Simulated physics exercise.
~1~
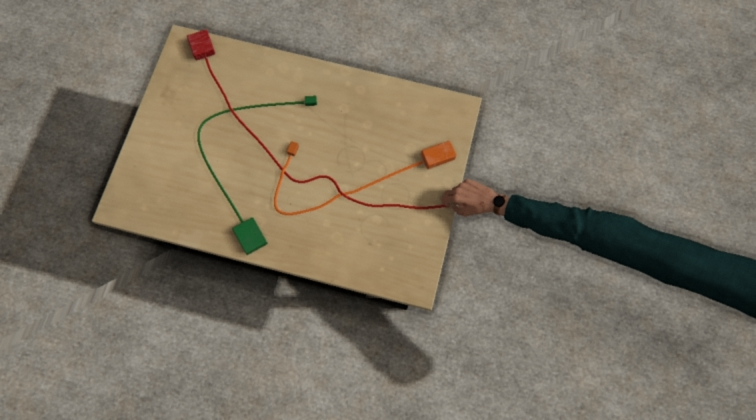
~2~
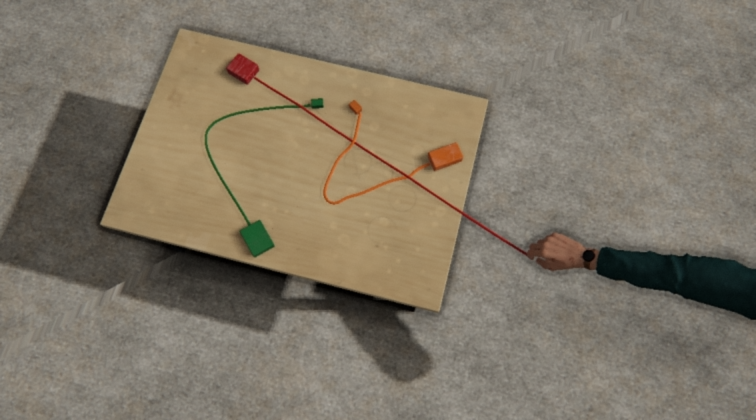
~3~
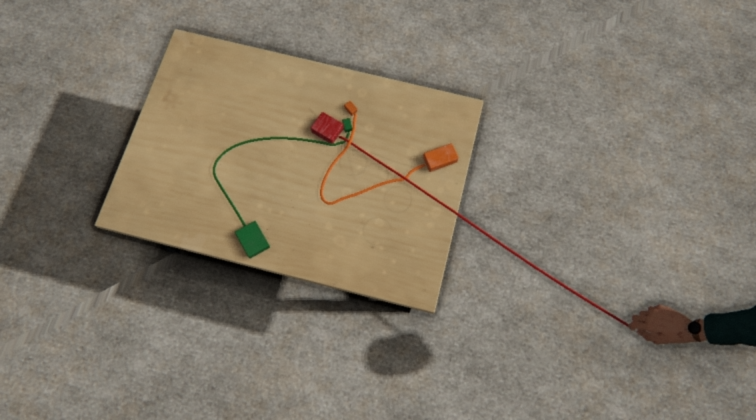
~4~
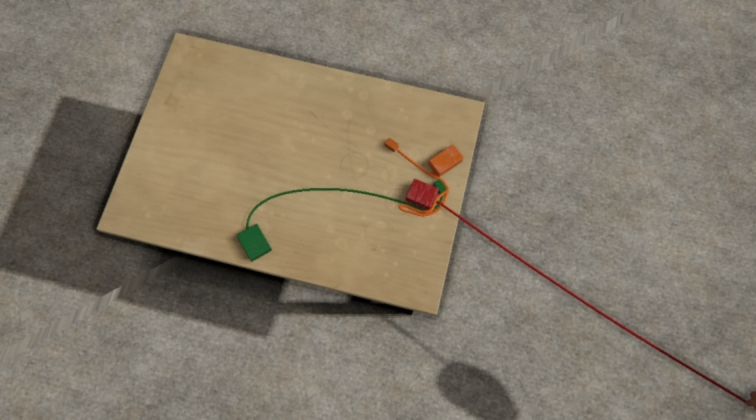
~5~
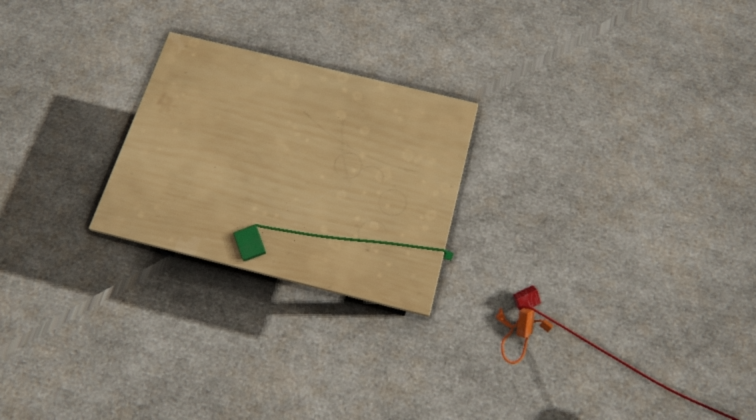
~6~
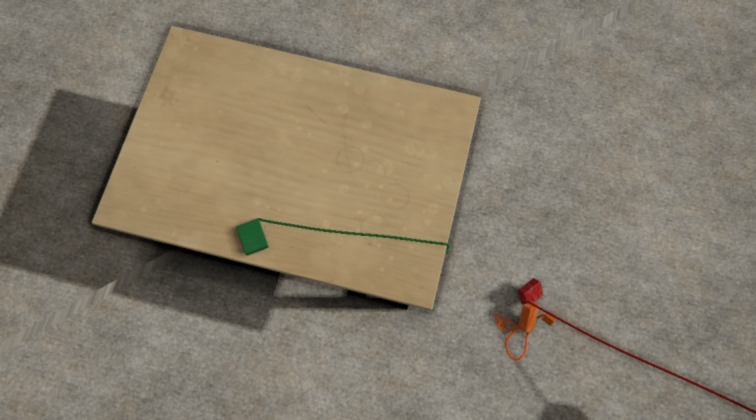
A hand in a dark green sleeve grips the end of a red cable at the right of a pale wooden tabletop, seen from above against a grey floor. Red, green and orange chargers lie on it, their cables crossing. The hand pulls the red cable taut toward the lower right, dragging the red charger across the top. It sweeps along the small green and orange plugs, then slides over the right edge with the orange charger and its cable. The green charger stays near the lower edge, its cable stretched right and its plug finally dropping over the side.
